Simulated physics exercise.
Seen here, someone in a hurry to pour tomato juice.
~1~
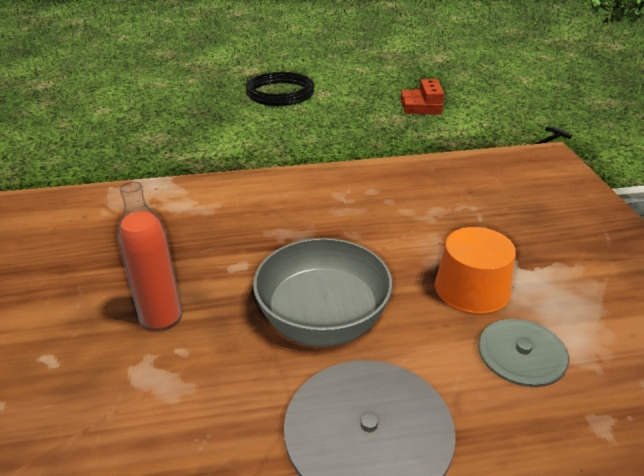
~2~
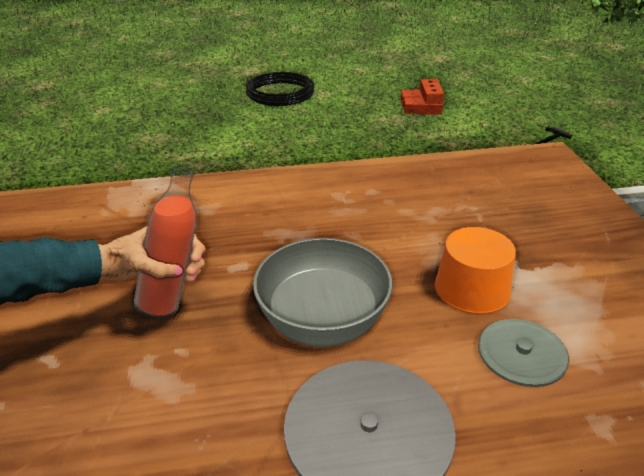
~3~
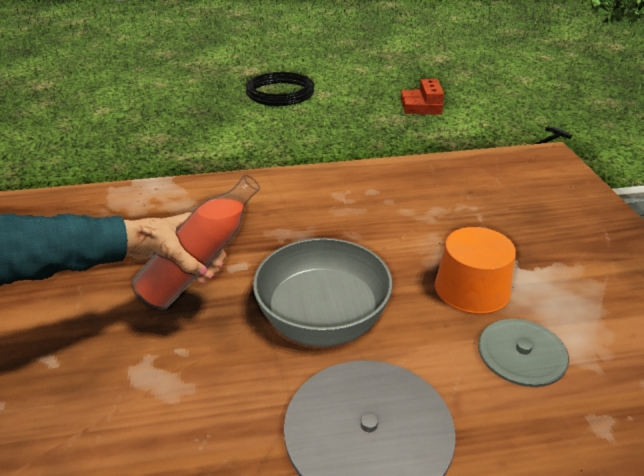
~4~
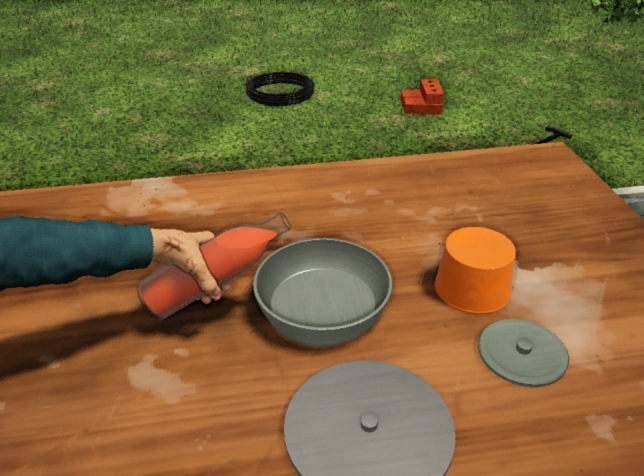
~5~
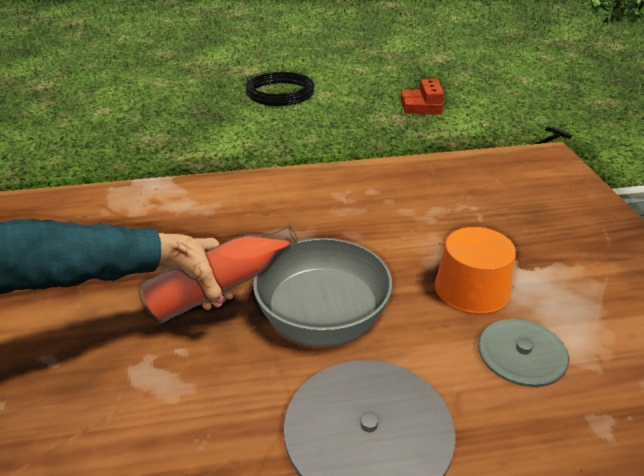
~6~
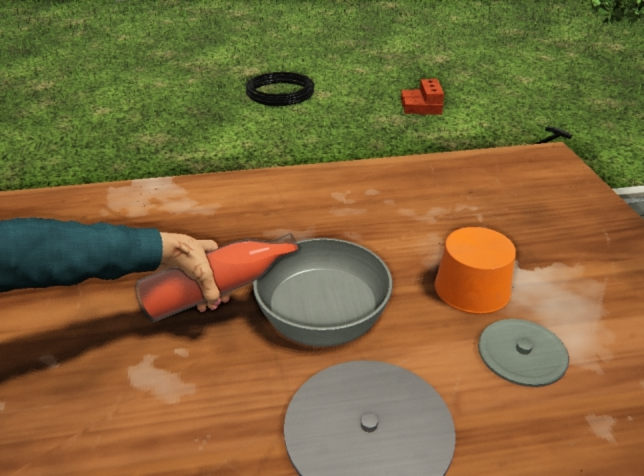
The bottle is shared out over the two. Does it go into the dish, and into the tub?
The dish catches it; the tub gets none inside.
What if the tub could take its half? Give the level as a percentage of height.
About 35 per cent.
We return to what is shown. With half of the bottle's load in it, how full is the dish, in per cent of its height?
I make it 20 per cent.
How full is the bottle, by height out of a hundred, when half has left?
Near 35 in a hundred.
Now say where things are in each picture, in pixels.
In the first frame, at the start; bottle (147, 255) about three quarters full; dish (323, 294) open; tub (476, 269) upside down.
In the second frame, a hand has the bottle; bottle about three quarters full, surface at (176, 206); dish (323, 294) open.
In the third frame, tilting; bottle (201, 238) tipped 45° with all of its load; tub (476, 269) upside down.
In the fourth frame, no stream yet; bottle (219, 260) tipped 60° with all of its load; dish (323, 294) open.
In the fifth frame, still nothing leaves it; bottle (224, 268) tipped 65° with all of its load; tub (476, 269) upside down.
In the sixth frame, on the point of pouring; bottle (222, 271) tipped 70° with all of its load; dish (323, 294) open; tub (476, 269) upside down.
Shortly, the tomato juice goes into the dish.
Then, it runs off the upturned base of the tub.
At the finish, the dish has its share inside; the tub is empty, in a puddle.
